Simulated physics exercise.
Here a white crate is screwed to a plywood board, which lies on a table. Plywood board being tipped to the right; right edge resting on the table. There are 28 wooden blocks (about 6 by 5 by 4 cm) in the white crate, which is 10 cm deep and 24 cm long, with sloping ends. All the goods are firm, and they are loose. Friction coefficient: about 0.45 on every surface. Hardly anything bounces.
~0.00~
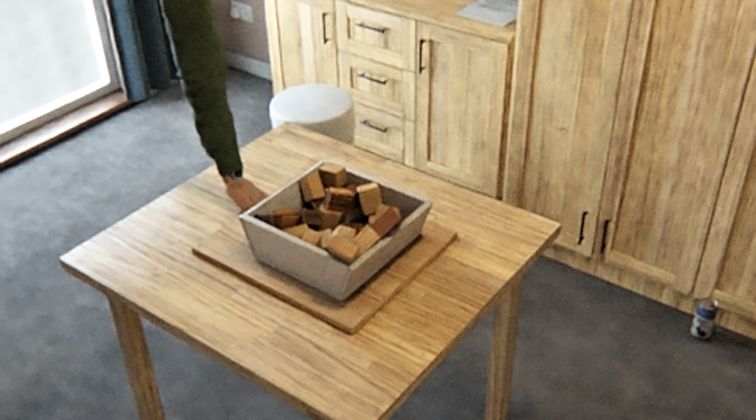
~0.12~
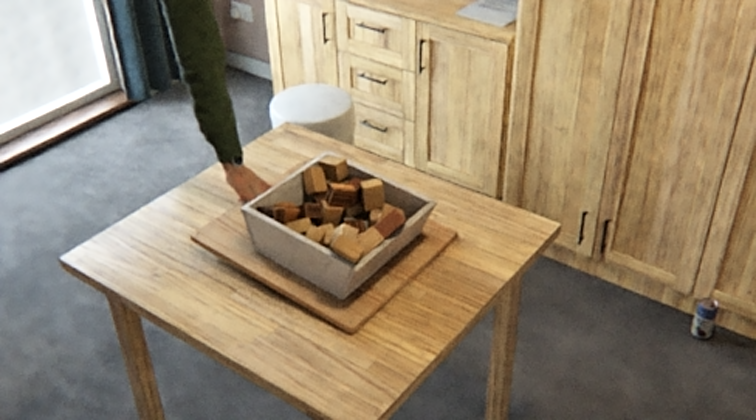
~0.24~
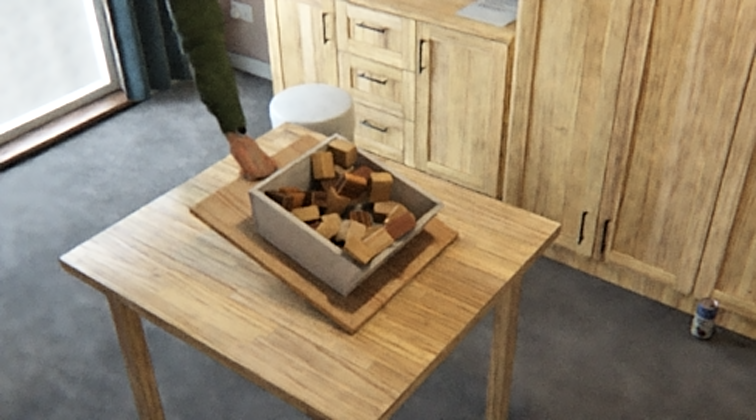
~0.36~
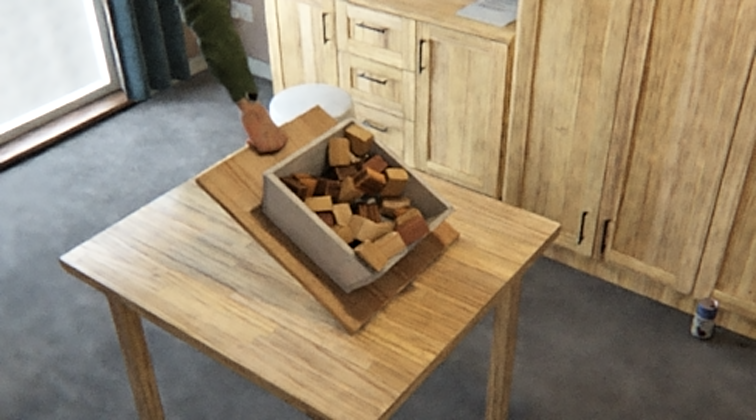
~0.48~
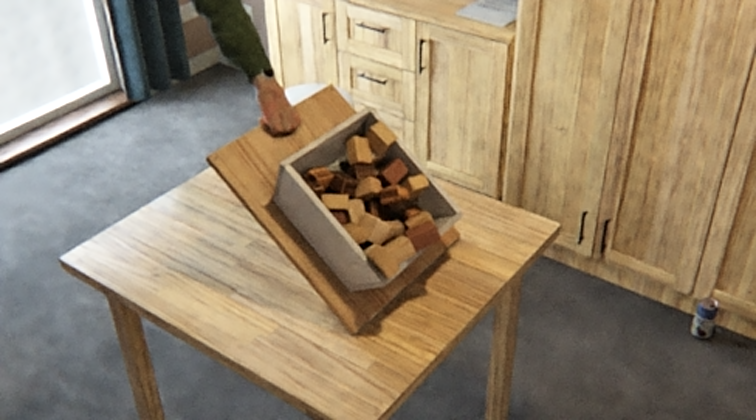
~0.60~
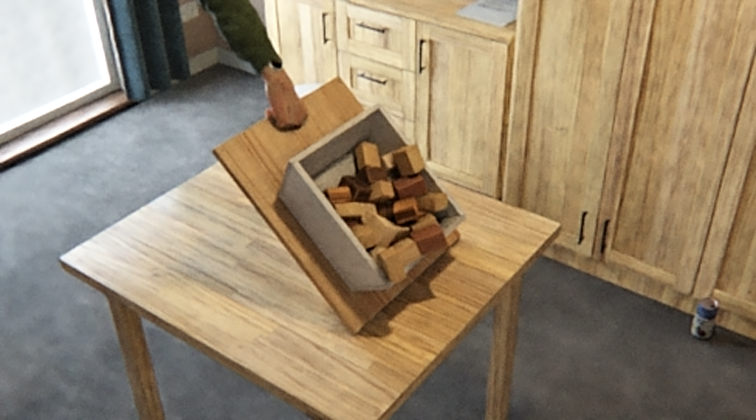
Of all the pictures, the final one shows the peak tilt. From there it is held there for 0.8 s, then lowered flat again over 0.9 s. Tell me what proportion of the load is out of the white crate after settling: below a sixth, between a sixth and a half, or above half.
I would predict the loss comes to less than one in six.
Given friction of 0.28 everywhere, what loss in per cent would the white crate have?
In that case the white crate sheds 0 per cent of its load.
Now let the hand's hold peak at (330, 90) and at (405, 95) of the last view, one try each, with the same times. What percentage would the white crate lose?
White crate: 30 %, then 90 %.
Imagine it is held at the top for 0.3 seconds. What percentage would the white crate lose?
In that case white crate 0 per cent.
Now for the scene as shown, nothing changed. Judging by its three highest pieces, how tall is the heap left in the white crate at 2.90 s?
12 centimetres high, more or less.
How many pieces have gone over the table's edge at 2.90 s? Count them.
Count: Roughly 0.
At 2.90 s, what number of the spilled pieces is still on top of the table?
Around 2 in all.
After 0.97 s, tilt 42°; the white crate is down by 2 of 28.
After 1.43 s, tilt 42°; the white crate is down by 2 of 28.
After 2.07 s, tilt 7°; the white crate is down by 2 of 28.
Final count (at 2.90 s), the white crate is down by 2 of 28. Asked share, 2 of 28, 7 per cent.
